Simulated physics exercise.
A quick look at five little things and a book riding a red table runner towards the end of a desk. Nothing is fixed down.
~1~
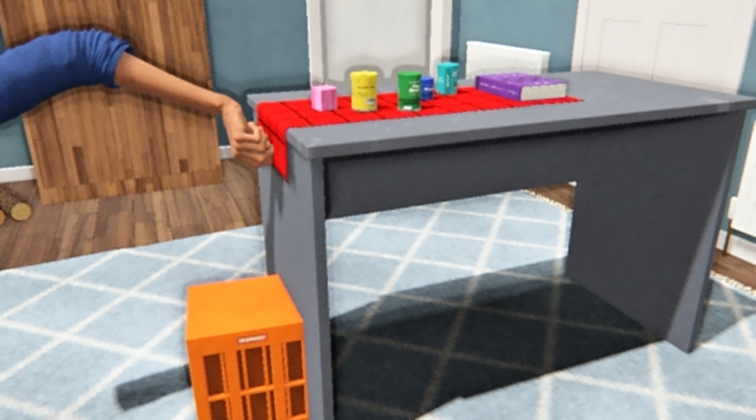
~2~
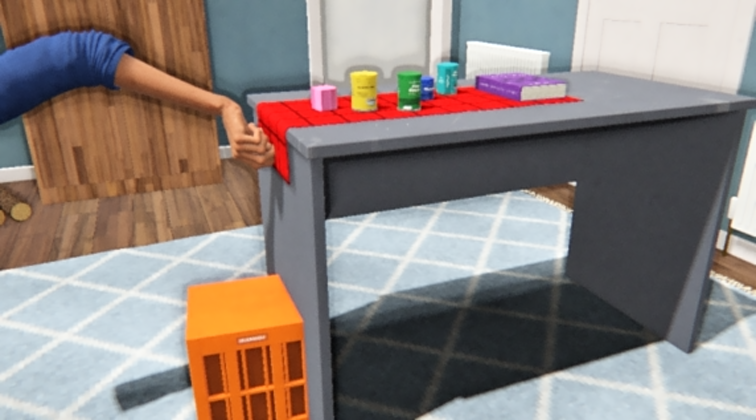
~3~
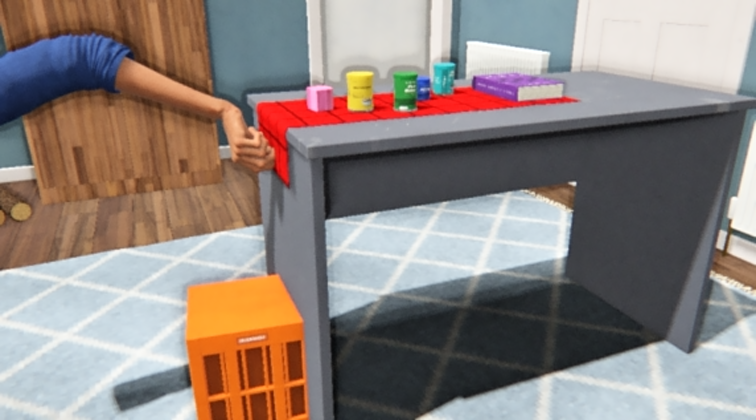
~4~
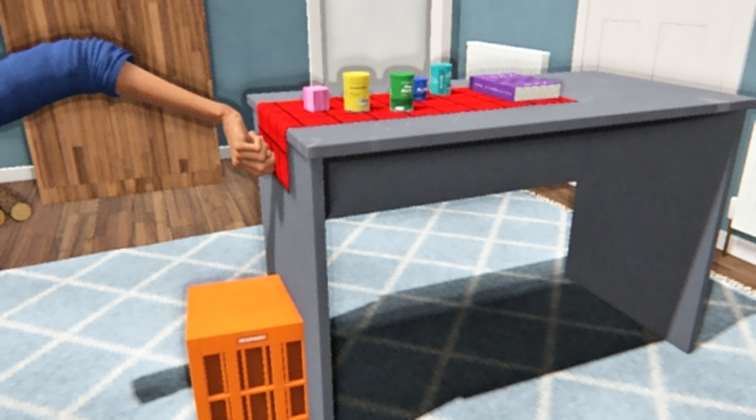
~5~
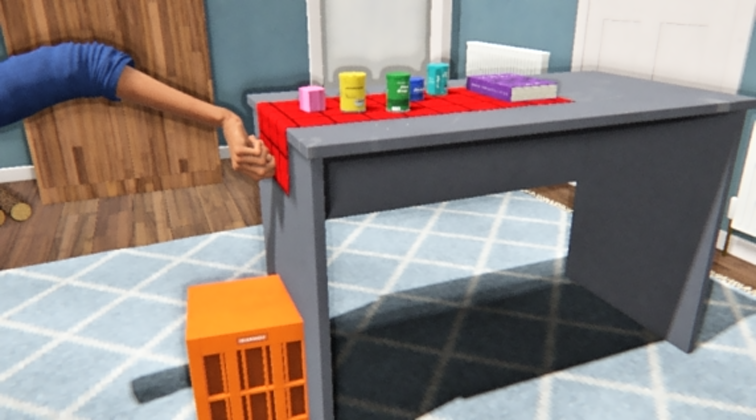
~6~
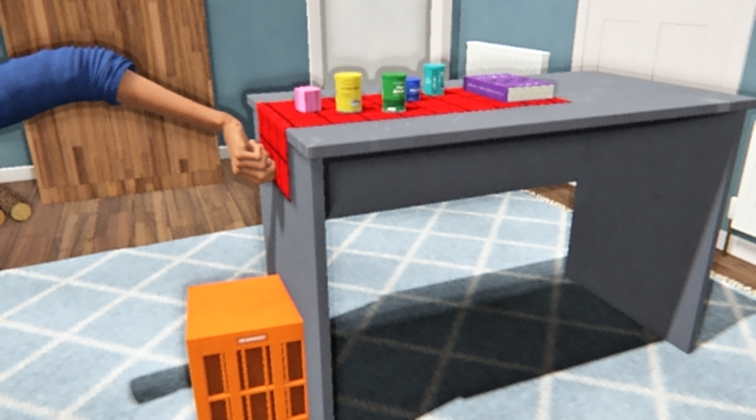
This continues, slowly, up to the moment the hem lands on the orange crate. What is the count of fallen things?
It carries off three.
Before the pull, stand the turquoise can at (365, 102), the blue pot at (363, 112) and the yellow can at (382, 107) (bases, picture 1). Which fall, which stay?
The turquoise can drops off; the blue pot drops off; the yellow can falls.
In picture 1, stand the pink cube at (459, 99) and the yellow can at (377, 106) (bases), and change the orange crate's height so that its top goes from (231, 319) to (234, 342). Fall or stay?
The pink cube stays on; the yellow can goes over.
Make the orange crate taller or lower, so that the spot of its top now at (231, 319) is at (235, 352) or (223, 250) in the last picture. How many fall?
In that case 4 and 1.
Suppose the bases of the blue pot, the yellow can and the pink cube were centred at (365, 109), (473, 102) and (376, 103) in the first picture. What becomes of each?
The blue pot comes down, the yellow can keeps its place on top, the pink cube goes over.
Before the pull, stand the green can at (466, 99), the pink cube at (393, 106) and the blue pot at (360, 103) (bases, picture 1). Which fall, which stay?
The green can keeps its place on top; the pink cube comes down; the blue pot is carried off.
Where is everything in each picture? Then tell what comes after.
In the first picture, hem (290, 185); pink cube (324, 87); yellow can (364, 73); green can (410, 73); blue pot (424, 78); turquoise can (448, 64); top of the crate (231, 319).
In the second picture, hem (290, 185); pink cube (324, 87).
In the third picture, hem (290, 189); yellow can (360, 74).
In the fourth picture, hem (290, 194); green can (402, 74); top of the crate (231, 319).
In the fifth picture, hem (289, 198); blue pot (414, 79).
In the sixth picture, hem (291, 202); pink cube (307, 88); yellow can (348, 74); green can (394, 74); blue pot (410, 79); turquoise can (434, 65).
Early on, hem near (276, 220); pink cube gone.
Midway, hem near (277, 263); pink cube and yellow can gone.
Finally, hem on the crate; pink cube, yellow can and green can gone. The answer is three.
